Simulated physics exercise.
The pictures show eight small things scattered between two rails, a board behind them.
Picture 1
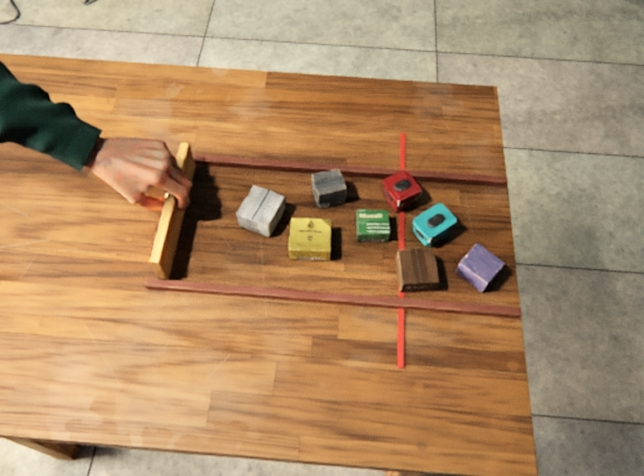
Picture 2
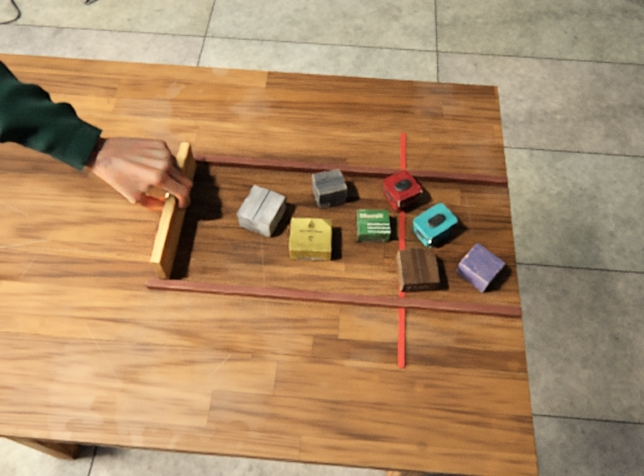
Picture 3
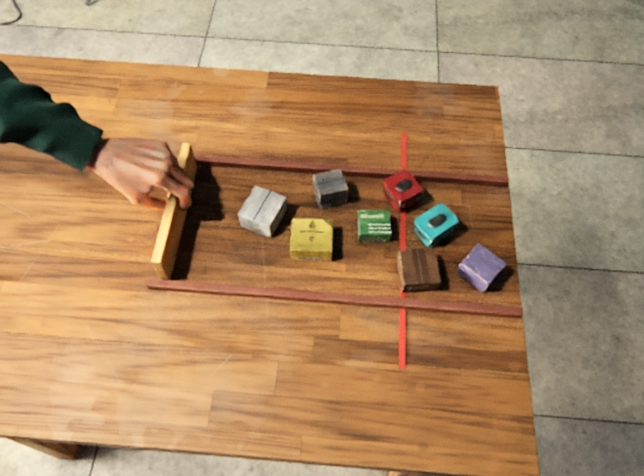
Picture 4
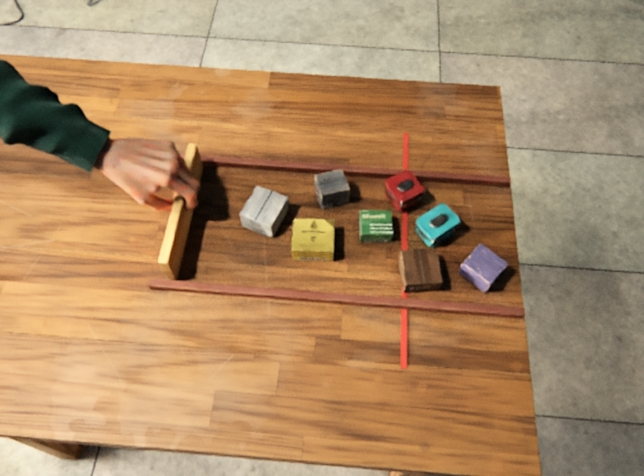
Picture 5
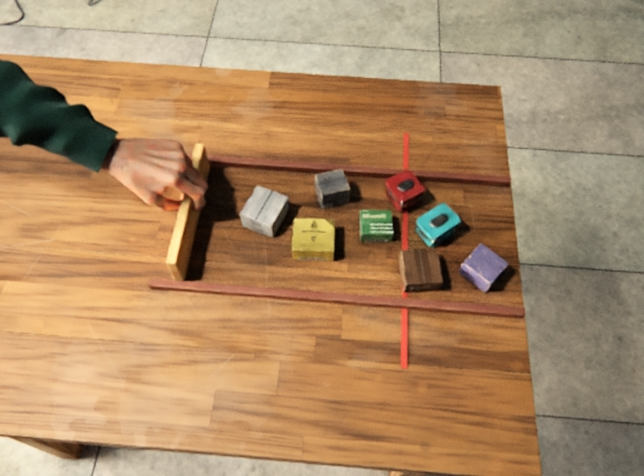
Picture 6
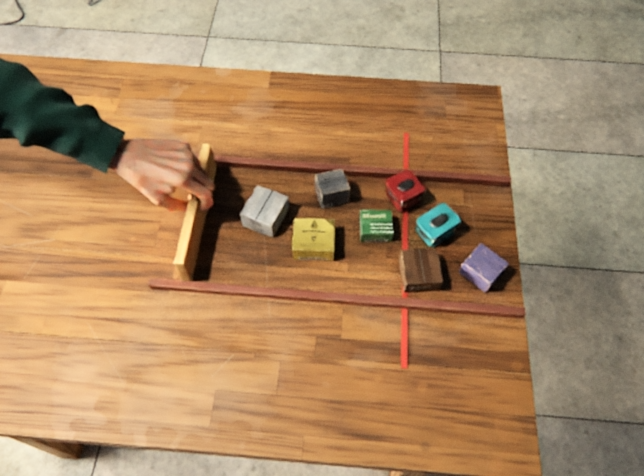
On a wooden table, a hand in a green sleeve slid an upright board slowly to the right between two rails, while the eight small boxes and blocks ahead of it stayed where they were.
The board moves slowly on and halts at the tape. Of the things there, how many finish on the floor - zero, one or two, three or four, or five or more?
Zero finish on the floor.
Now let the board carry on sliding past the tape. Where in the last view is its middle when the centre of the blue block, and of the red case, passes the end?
Near (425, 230), then near (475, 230).
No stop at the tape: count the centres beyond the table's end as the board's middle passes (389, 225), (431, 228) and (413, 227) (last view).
Counts per position: 0 / 1 / 0.
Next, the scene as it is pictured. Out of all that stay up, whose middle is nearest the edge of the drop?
Answer: The blue block.
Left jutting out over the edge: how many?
1 overhanging.
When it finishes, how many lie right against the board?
3 are in contact with it.
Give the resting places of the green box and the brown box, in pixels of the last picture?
In the last picture the green box sits at (458, 239) while the brown box sits at (463, 274).
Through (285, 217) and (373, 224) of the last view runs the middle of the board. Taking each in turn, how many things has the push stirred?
Counts: 3 and 7.
Soon after, none off yet; blue block at rest near (483, 268); turquoise case at rest near (437, 226); brown box at rest near (420, 270).
At rest, the number that fall off is zero.
